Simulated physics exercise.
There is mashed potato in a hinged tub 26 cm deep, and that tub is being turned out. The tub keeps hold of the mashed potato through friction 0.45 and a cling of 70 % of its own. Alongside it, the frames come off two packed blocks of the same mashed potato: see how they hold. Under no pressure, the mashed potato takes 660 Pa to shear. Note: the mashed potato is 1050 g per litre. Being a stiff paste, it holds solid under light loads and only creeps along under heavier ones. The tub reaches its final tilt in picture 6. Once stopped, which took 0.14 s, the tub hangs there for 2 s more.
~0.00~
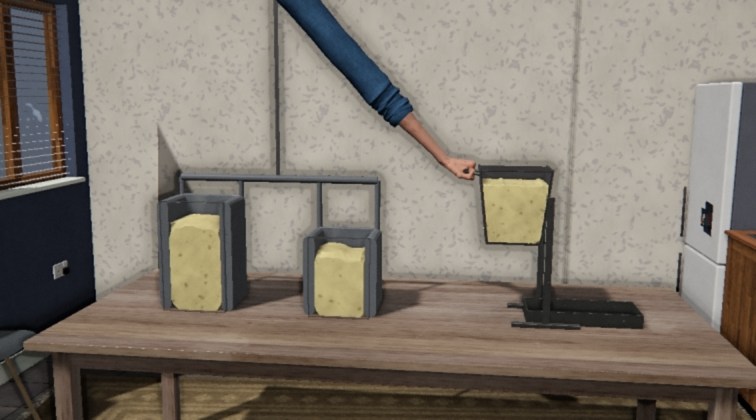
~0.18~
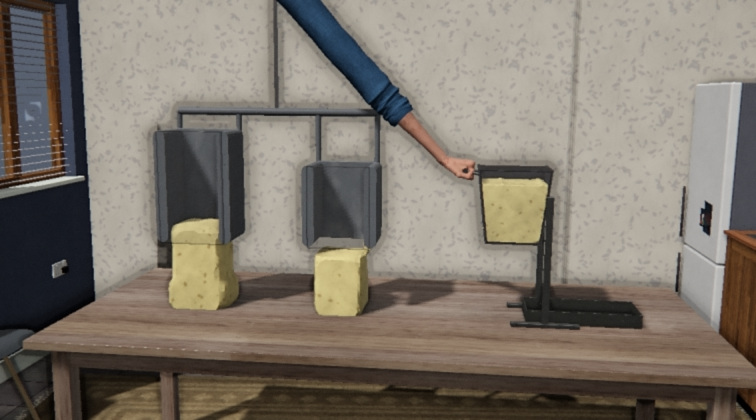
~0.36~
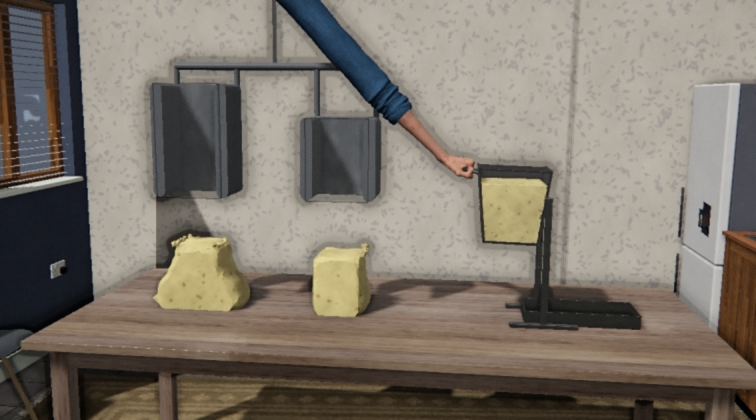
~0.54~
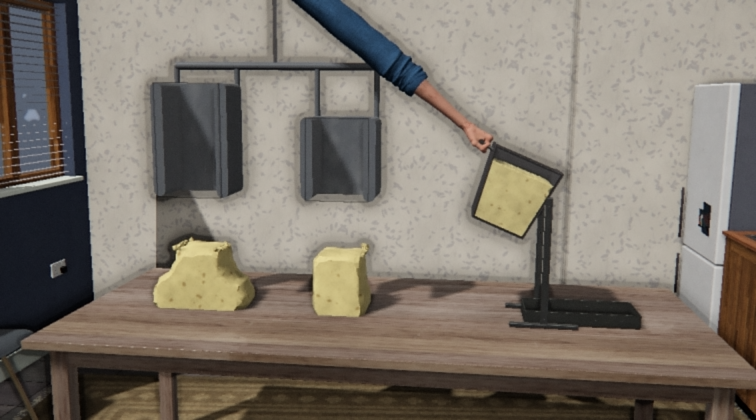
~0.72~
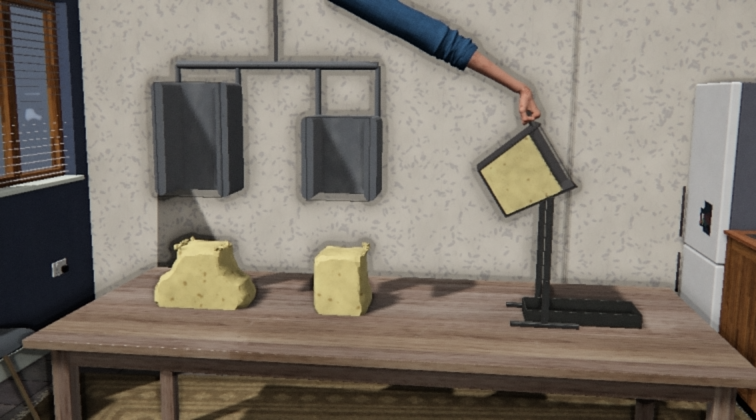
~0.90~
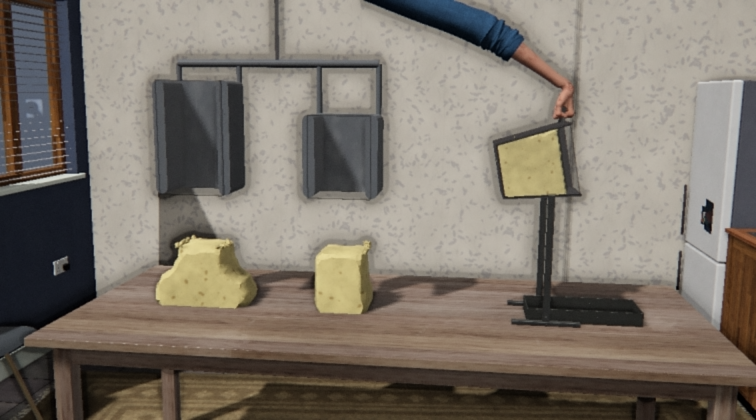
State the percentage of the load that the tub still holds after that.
The tub still holds roughly 100 %.
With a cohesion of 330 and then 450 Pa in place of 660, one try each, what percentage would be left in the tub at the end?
75 %, then 100 %.
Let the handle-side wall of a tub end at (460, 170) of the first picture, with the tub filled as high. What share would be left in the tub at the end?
100 %, roughly.
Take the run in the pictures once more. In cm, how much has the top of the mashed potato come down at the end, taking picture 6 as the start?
The top ends up some 0 cm below its level in the last picture.
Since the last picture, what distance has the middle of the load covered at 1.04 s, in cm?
Roughly 0 cm.
By 1.04 s, the tub is at 80 degrees and holds 100 %.
By 1.21 s, the tub is at 80 degrees and holds 100 %.
By 1.38 s, the tub is at 80 degrees and holds 100 %.
By 1.55 s, the tub is at 80 degrees and holds 100 %.
By 2.90 s, at the end, the tub is at 80 degrees and holds 100 %.
